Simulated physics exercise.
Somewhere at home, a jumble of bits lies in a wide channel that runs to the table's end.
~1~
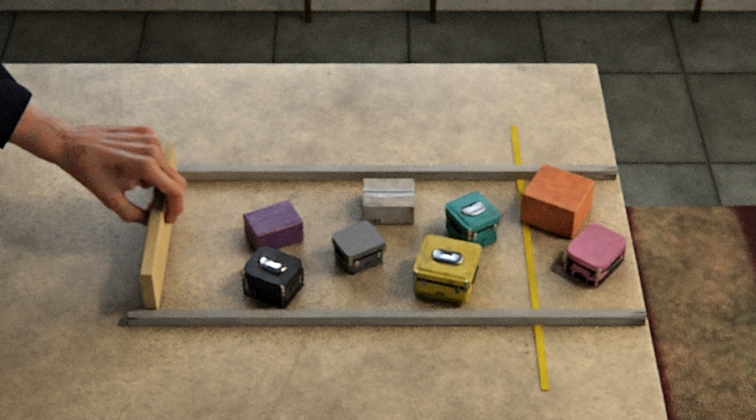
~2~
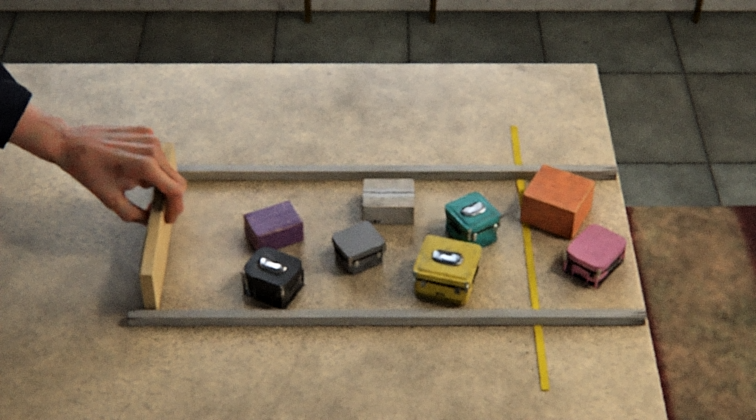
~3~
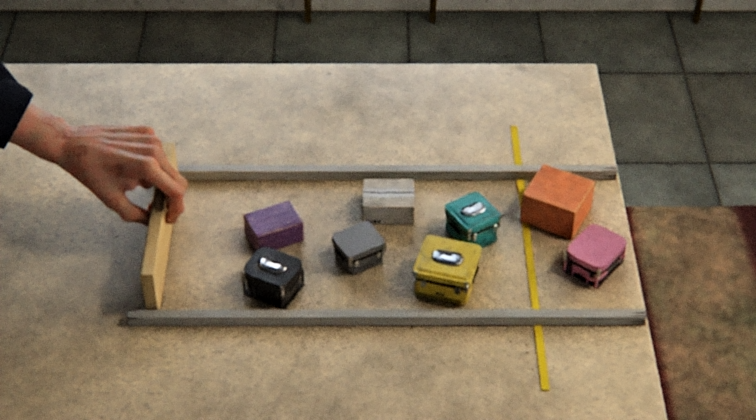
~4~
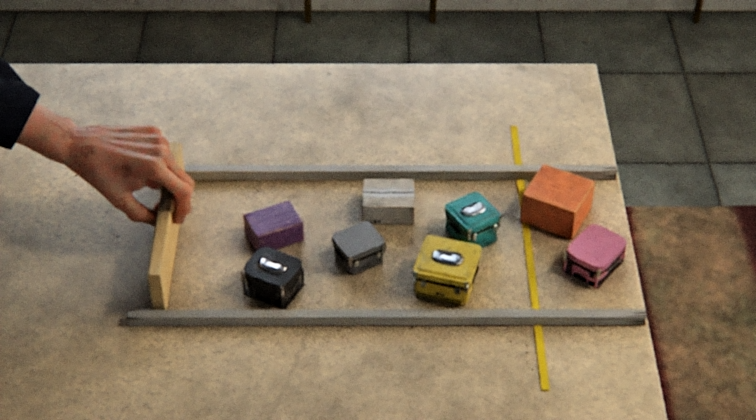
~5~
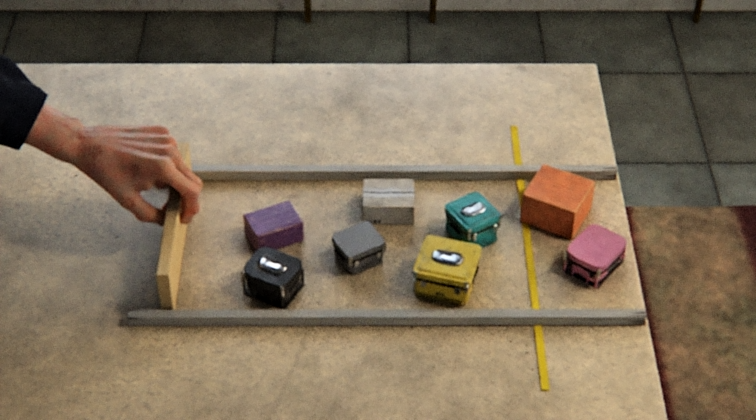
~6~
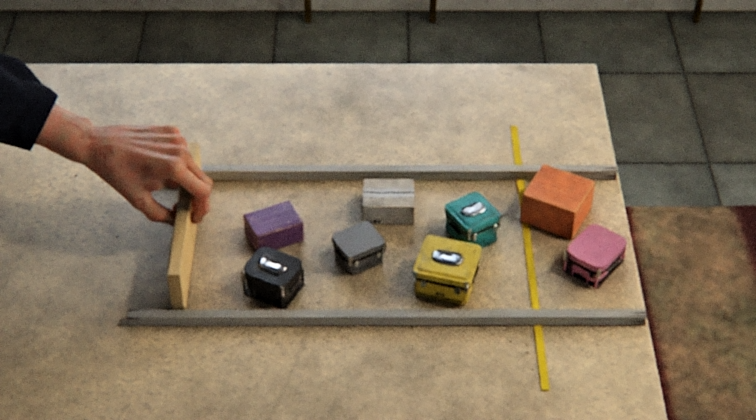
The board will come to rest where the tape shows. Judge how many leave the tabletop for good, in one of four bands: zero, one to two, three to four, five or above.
I predict the count lost over the end will be one or two.
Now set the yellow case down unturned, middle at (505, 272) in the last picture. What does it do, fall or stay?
In that case it holds firm.
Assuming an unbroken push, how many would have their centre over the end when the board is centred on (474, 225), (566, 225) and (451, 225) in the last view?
0, 4 and 0.
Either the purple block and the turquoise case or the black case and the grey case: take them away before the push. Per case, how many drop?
The first try gives 1, the second gives 0.
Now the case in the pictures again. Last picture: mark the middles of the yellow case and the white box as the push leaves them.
Yellow case: About (612, 284); white box: About (548, 194).
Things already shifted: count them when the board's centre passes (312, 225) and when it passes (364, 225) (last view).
By then 3, and 5.
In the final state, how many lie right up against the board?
My count gives 3.
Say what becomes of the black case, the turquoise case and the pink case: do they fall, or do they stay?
One by one: The black case remains in place; the turquoise case remains in place; the pink case lands below.
Soon after, none off yet; pink case at rest near (595, 256); orange block at rest near (557, 201); turquoise case at rest near (472, 223).
At rest, the number that fall off is one or two; fallen, orange block and pink case.
